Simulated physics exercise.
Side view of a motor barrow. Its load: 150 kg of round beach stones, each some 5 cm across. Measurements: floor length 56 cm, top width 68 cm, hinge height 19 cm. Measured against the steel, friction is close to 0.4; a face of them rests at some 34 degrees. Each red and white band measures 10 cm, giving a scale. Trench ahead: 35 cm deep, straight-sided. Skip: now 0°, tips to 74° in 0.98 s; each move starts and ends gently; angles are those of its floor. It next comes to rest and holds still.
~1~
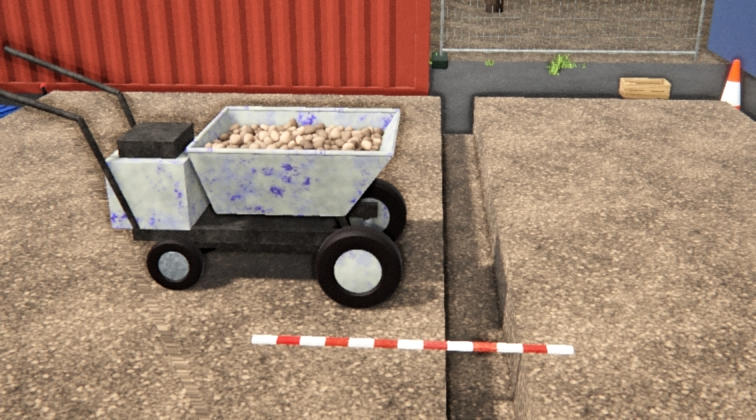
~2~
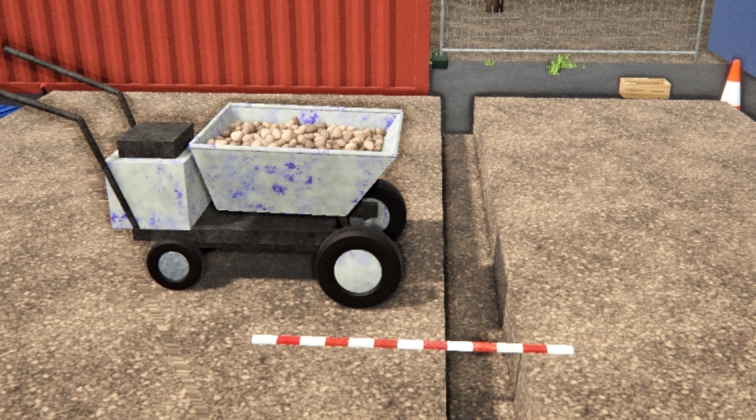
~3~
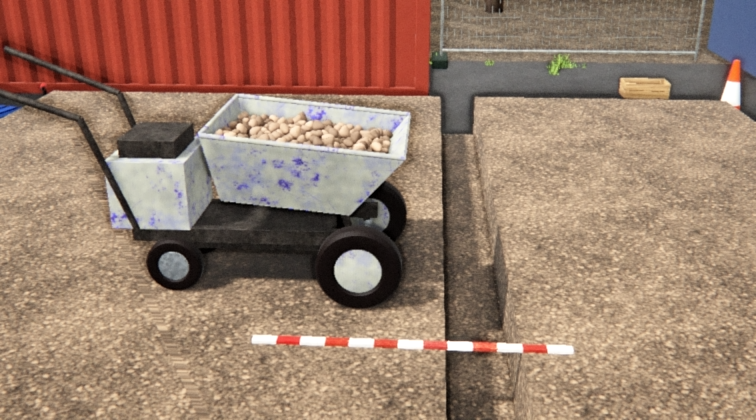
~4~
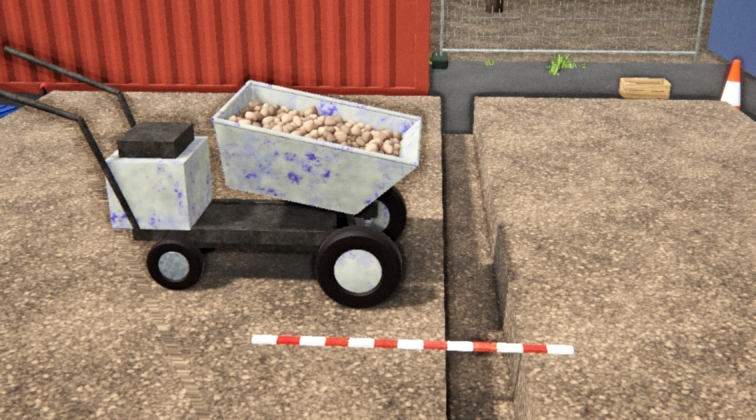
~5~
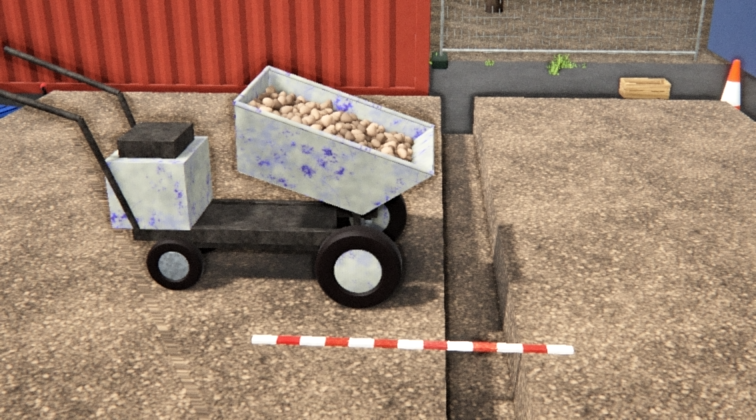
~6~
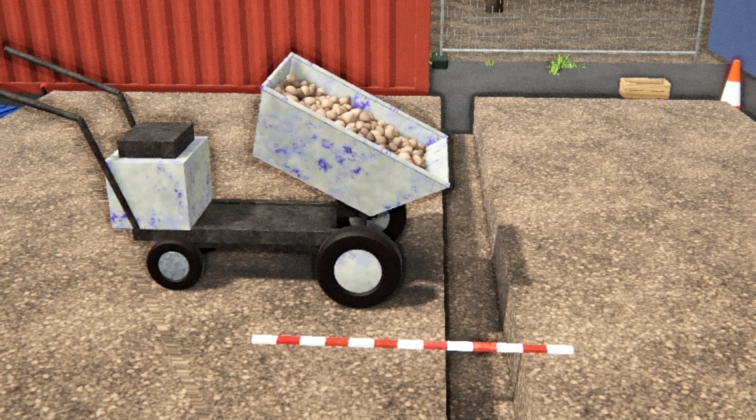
A pale, blue-flecked skip full of rounded stones tilted on a motor barrow, its left end rising steadily while its right end leaned toward a straight-sided trench; the wheels stayed still and the stones stayed inside.
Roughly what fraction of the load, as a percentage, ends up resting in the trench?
Roughly 32 per cent of the load.
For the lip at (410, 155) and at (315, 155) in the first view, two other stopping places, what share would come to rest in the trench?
The first start gives about 15 per cent, the second about 95.
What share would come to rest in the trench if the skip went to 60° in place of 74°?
Roughly 35% would end there.
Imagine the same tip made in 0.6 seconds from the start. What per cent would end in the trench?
Trench share: Approx. 20%.
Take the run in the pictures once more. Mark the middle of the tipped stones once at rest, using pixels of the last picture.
In the last view, about (549, 276).
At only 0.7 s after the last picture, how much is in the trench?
Roughly 5 percent of the load.
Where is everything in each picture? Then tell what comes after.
The first frame shows lip at (392, 154), floor tilted 0°, highest stones at (295, 134).
In the second frame, the skip is at 1°, its lip at (396, 155); the top of the load is at (277, 132).
The third frame shows lip at (405, 158), floor tilted 6°, highest stones at (264, 124).
In the fourth frame, the skip is at 12°, its lip at (418, 164); the top of the load is at (266, 112).
The fifth frame shows lip at (433, 173), floor tilted 19°, highest stones at (275, 97).
The sixth frame shows lip at (449, 186), floor tilted 28°, highest stones at (294, 86).
Then, 0.3 s after the last picture the floor is at 63°, 100 % in the skip; the foremost stones are at (488, 217).
Then, 0.7 s after the last picture the floor is at 74°, 52 % in the skip, 7 % in the trench, 41 % past the trench; the foremost stones are at (607, 282).
Then, 1.0 s after the last picture the floor is at 74°, 14 % in the skip, 17 % in the trench, 69 % past the trench; the foremost stones are at (747, 289).
Then, 3.0 s after the last picture the floor is at 74°, 0 % in the skip, 32 % in the trench, 68 % past the trench; the foremost stones are past the picture's edge.
